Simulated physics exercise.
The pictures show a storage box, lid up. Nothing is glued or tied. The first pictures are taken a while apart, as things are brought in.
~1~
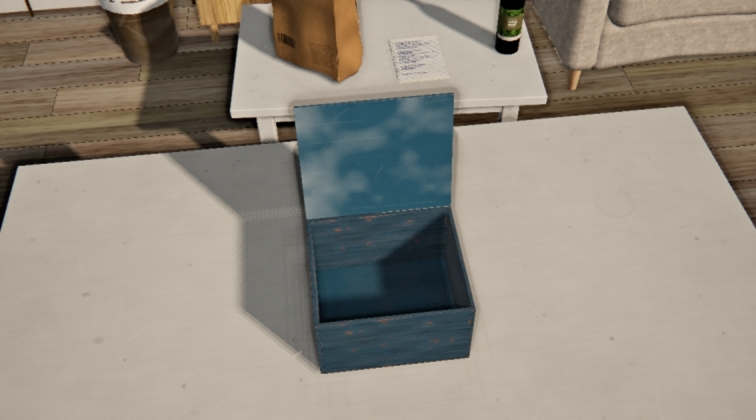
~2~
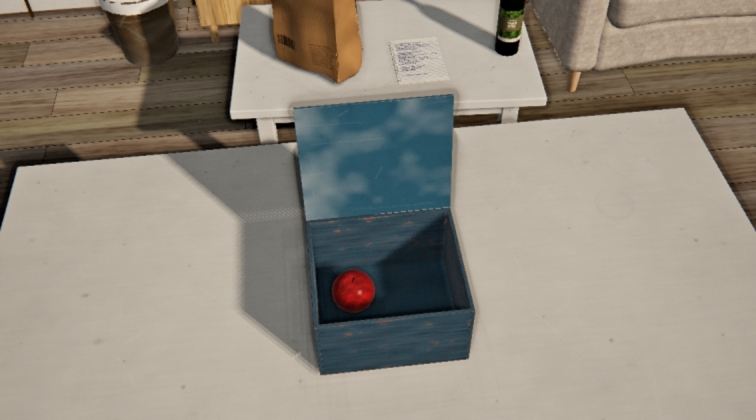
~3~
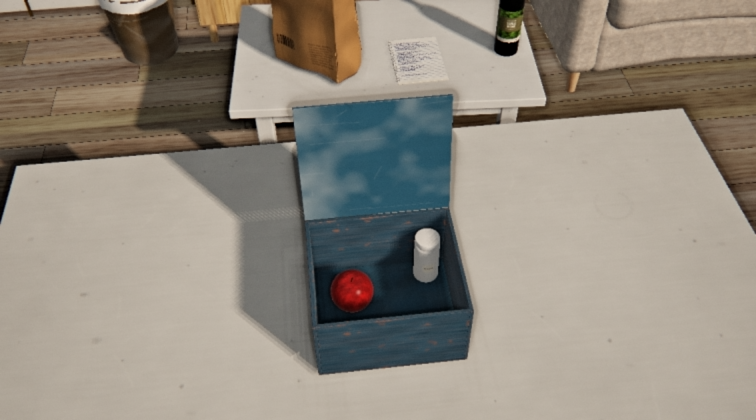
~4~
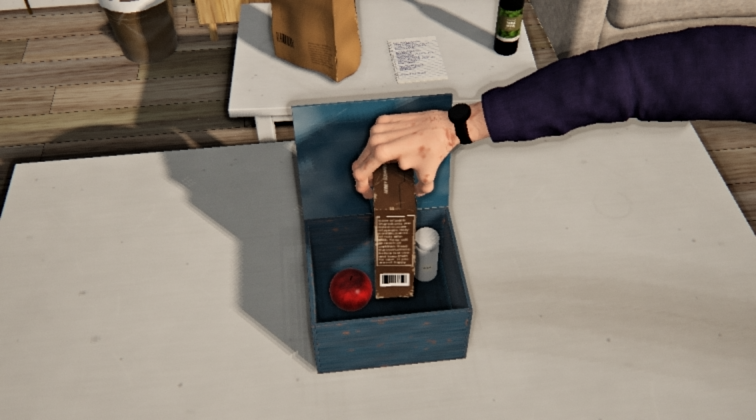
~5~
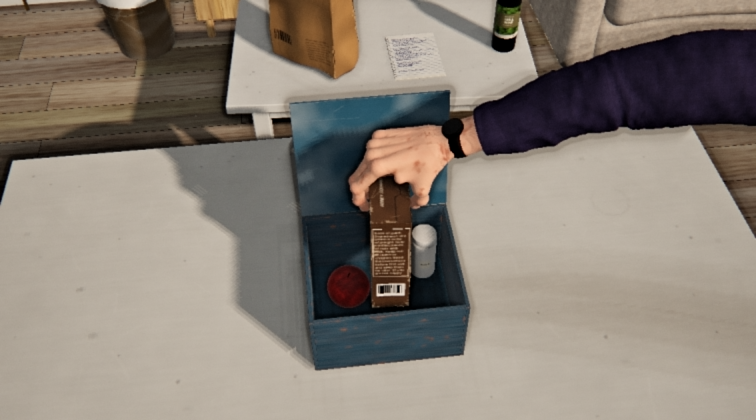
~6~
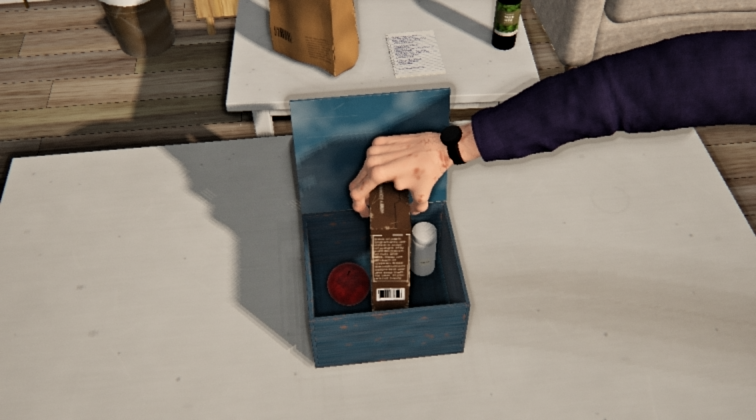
At the start, an open blue box sits empty on a white table, then a red apple appears inside at the left, followed by a white cylindrical object at the right. A hand in a dark purple sleeve holds a brown packet upright between them and lowers it slightly into the box.
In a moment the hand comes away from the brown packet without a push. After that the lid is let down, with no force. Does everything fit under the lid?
Here the lid stays ajar.
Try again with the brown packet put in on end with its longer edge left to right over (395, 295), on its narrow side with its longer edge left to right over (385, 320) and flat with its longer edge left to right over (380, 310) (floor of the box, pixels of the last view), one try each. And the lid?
First, it stays ajar; second, it sits on the rim; third, it closes.
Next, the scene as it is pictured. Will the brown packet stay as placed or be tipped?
It stays as placed.
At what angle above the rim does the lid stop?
Some 50° above the rim.
Then, 1.10 s on from there, lid starting down; brown packet shifted about its own width near (389, 271).
Then, 1.70 s on from there, lid 55° above the rim; brown packet shifted about its own width near (389, 272).
In the end, lid 51° above the rim; moved from the start, brown packet; the other 2 unmoved. At the end, from the last picture's camera, brown packet near (388, 275).
